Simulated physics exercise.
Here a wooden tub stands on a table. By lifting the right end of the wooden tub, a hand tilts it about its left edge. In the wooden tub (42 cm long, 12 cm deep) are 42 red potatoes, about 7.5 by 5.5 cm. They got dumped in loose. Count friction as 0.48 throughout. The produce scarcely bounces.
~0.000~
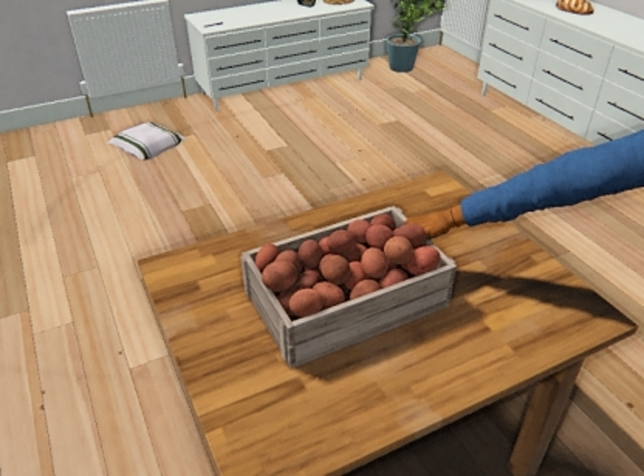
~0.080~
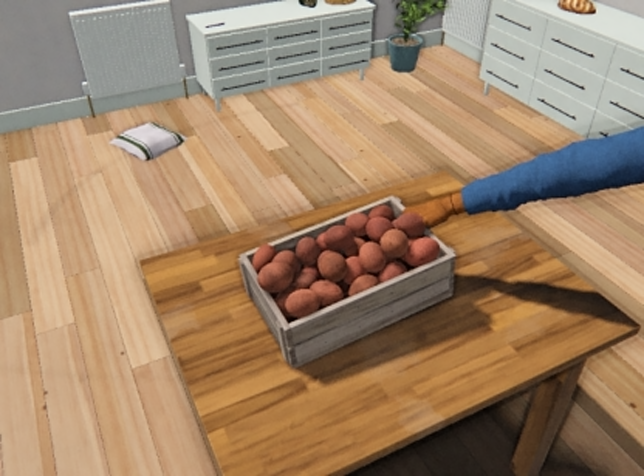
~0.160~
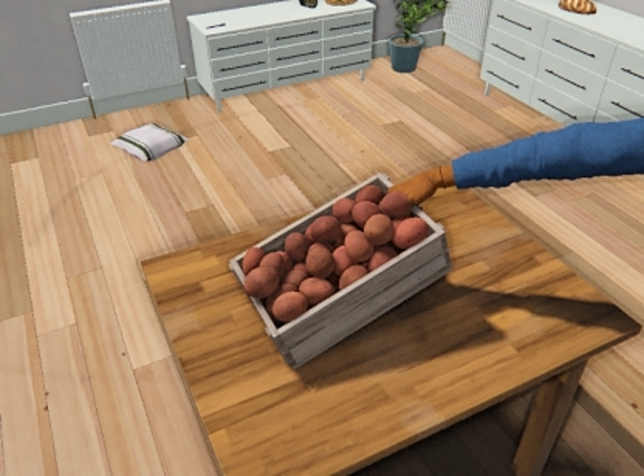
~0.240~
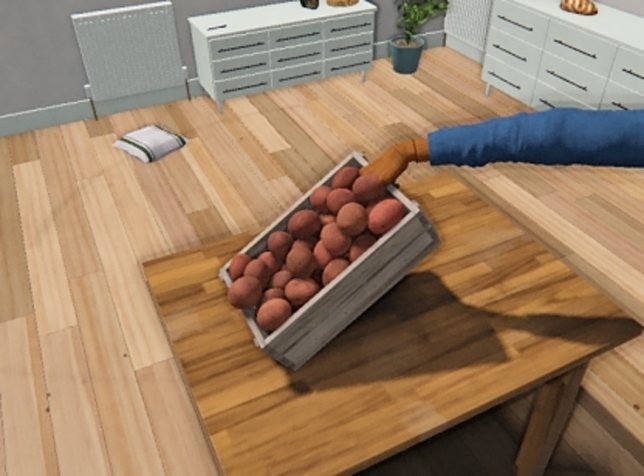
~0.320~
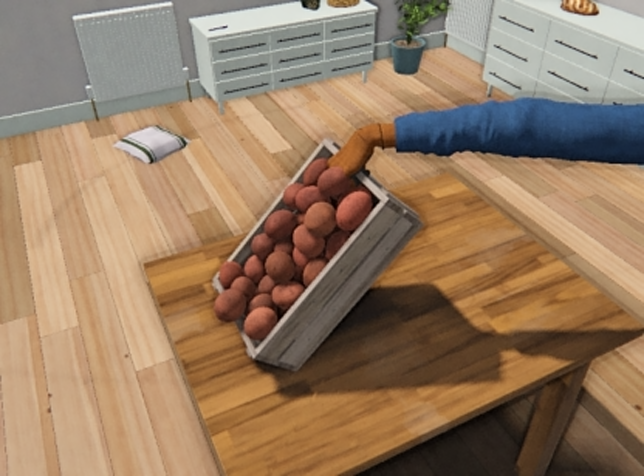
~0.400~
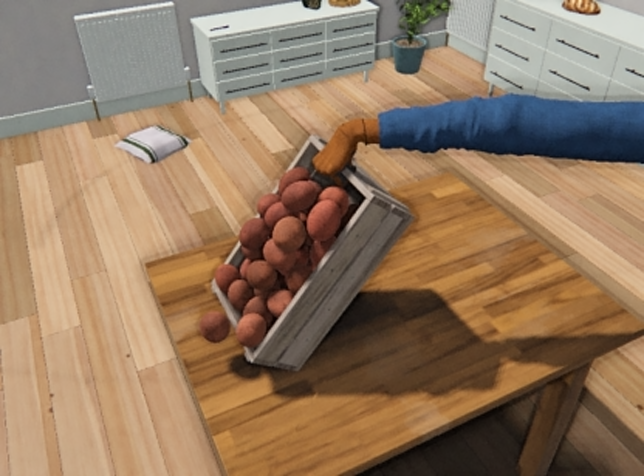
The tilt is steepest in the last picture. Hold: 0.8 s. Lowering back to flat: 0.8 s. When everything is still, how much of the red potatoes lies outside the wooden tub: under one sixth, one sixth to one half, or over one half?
It keeps half to five sixths.
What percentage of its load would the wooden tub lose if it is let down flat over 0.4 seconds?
Wooden tub: 30 per cent.
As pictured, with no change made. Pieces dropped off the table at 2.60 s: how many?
Around 12, roughly.
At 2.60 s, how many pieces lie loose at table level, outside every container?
Count: Around 1.
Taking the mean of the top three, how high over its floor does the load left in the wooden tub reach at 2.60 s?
15 centimetres high, more or less.
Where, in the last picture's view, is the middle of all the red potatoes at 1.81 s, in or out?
(308, 302).
After 0.75 s, tilt 50°; the wooden tub is down by 9 of 42.
After 1.19 s, tilt 50°; the wooden tub is down by 12 of 42.
After 1.81 s, tilt 7°; the wooden tub is down by 12 of 42.
Final count (at 2.60 s), the wooden tub is down by 12 of 42. Asked share, 12 of 42, 29 per cent.
